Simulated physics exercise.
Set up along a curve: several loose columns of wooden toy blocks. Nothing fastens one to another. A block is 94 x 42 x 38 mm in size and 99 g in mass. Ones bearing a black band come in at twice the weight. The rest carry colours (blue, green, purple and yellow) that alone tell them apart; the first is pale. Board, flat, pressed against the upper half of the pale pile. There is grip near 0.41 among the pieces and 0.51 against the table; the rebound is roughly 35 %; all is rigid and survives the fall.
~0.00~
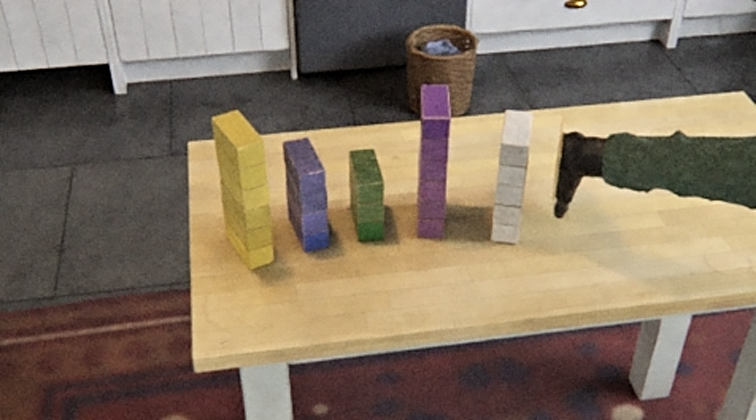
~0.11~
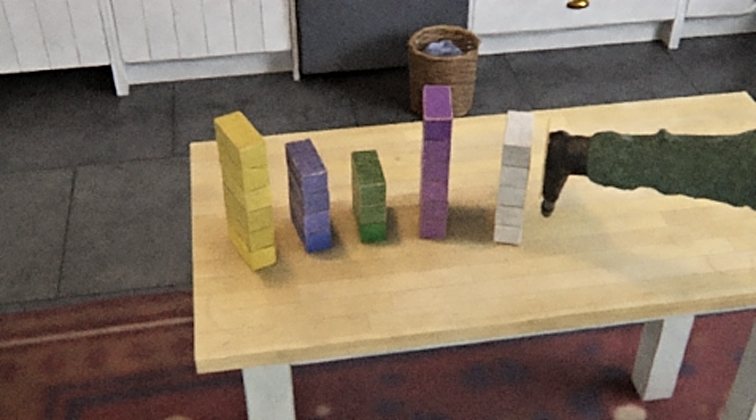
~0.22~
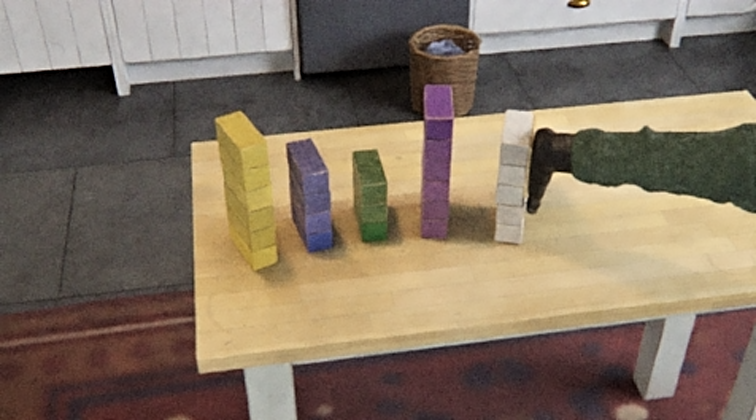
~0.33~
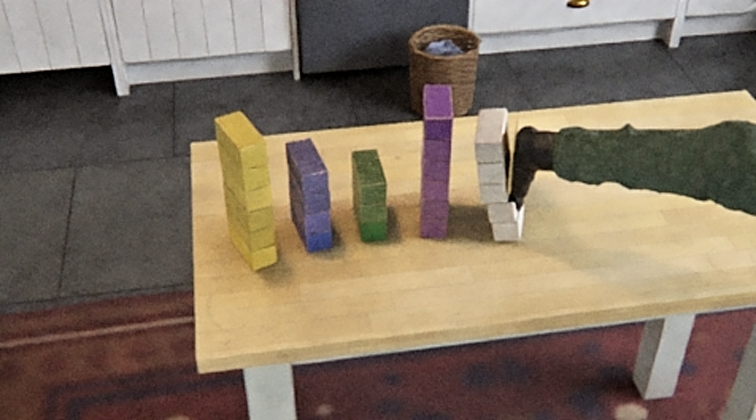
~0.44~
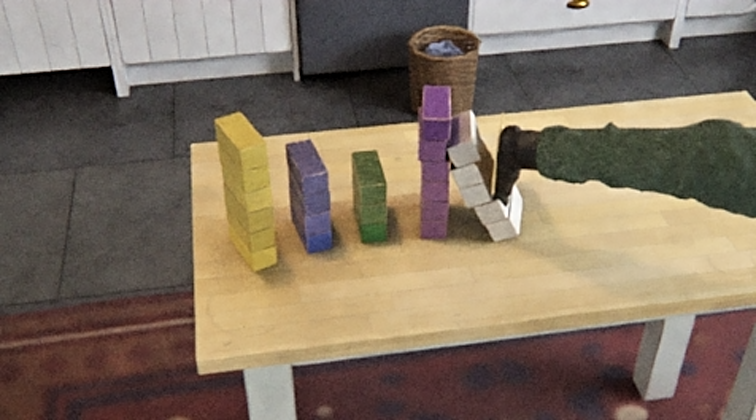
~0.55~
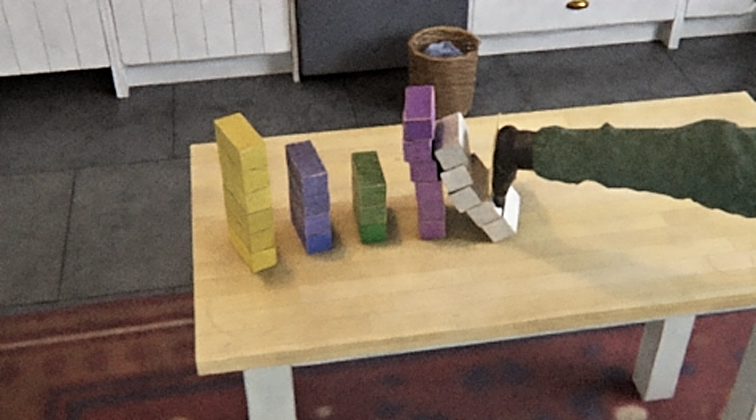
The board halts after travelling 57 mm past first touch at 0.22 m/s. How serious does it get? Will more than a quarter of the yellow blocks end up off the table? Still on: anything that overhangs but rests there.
Yes.
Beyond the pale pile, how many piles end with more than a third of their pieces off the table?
1.
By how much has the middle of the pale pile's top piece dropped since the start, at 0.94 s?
Roughly 10 cm lower.
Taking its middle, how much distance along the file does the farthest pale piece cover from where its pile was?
About 16 cm.
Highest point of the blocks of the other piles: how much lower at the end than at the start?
Around 13 centimetres.
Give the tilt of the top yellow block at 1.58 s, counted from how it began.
Angle from initial pose, roughly 100 deg - estimate.
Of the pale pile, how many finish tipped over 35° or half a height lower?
That happens to 5 of them.
After 0.94 s, 5 of the pale pile down; none of the 6 yellow blocks off the table (0 of 19 in all colours); top yellow block unmoved; top purple block leaning 38°, 58 mm lower.
After 1.58 s, 5 of the pale pile down; 3 of the 6 yellow blocks off the table (4 of 19 in all colours); top yellow block on its side; top blue block on its side.
By the end (2.0 s), 5 of the pale pile down; 4 of the 6 yellow blocks off the table (5 of 19 in all colours); top yellow block on its side; top purple block upside down. That is 67 per cent.
